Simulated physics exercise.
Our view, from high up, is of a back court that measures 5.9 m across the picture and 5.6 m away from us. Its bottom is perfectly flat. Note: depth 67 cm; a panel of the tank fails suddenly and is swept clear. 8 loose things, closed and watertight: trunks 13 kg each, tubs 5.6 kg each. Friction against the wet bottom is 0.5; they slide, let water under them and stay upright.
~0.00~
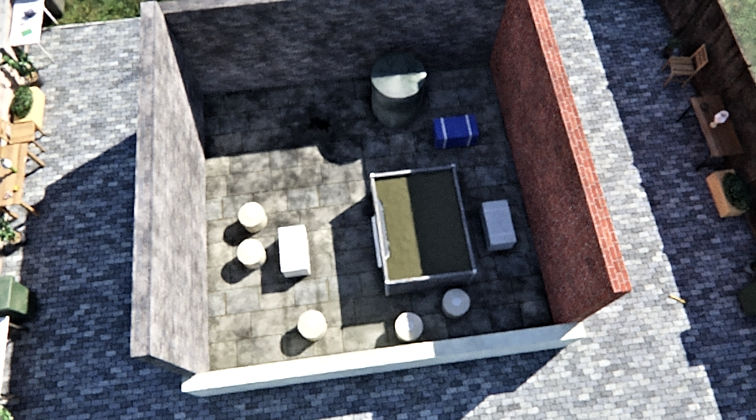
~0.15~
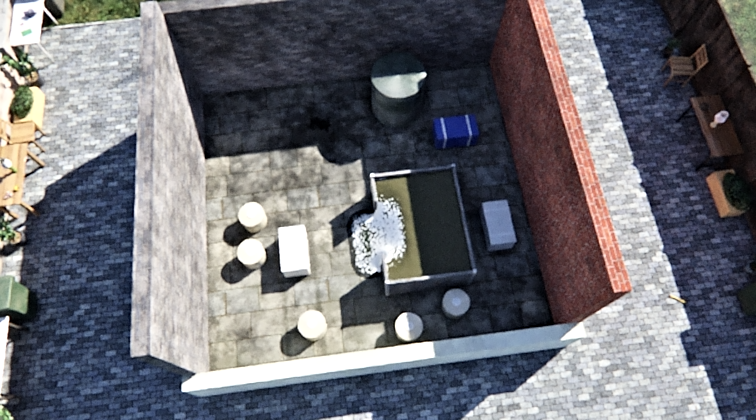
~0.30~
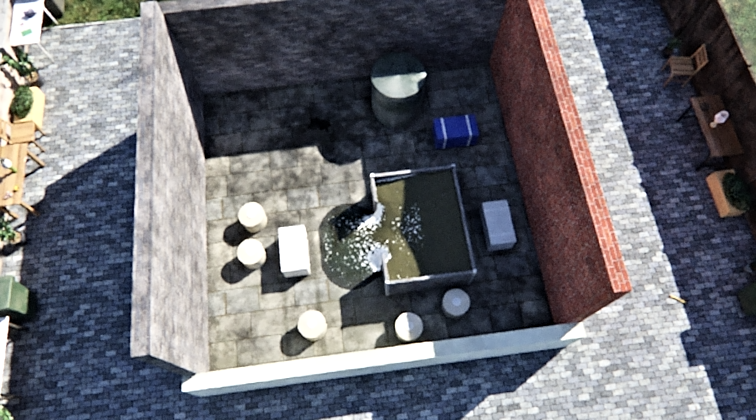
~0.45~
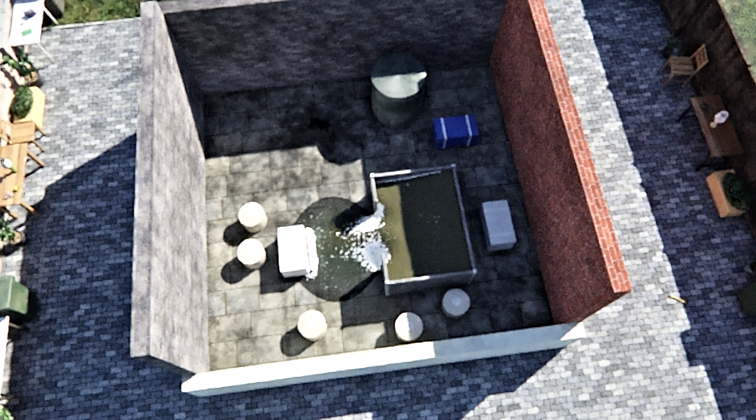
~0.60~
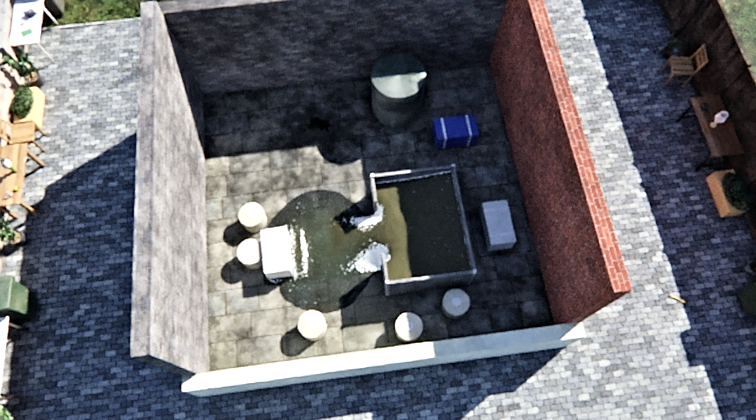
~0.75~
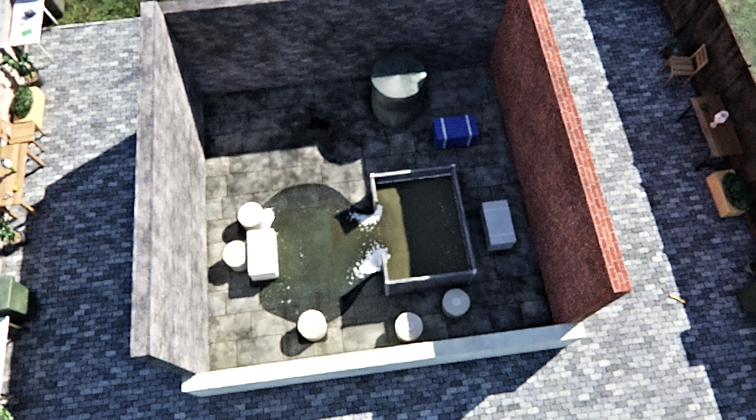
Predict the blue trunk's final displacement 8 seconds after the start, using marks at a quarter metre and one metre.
Outcome: About the same spot.
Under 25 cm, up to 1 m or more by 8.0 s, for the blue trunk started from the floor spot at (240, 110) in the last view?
What happens is that it covers a big distance.
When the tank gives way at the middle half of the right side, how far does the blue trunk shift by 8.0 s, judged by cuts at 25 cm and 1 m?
My answer is that the blue trunk is flushed far out.
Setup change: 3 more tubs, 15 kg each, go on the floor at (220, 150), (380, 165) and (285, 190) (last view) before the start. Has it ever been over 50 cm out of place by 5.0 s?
From first to last: Surpasses it, does not reach it, surpasses it.
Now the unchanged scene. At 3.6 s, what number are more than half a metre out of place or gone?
I count 3 of them.
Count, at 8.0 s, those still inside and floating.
At that instant the tally stands at 5.
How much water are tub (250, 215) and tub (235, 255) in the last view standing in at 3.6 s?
Around 13 cm and 18 cm.
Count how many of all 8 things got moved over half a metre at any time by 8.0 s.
6.
After 1.6 s the blue trunk is near (456, 127), 0.0 m from its start, aground; 3 afloat.
After 3.6 s the blue trunk is near (456, 127), 0.0 m from its start, aground; 4 afloat.
After 5.6 s the blue trunk is near (456, 127), 0.0 m from its start, aground; 5 afloat.
After 8.0 s the blue trunk is near (456, 127), 0.0 m from its start, aground; 5 afloat.
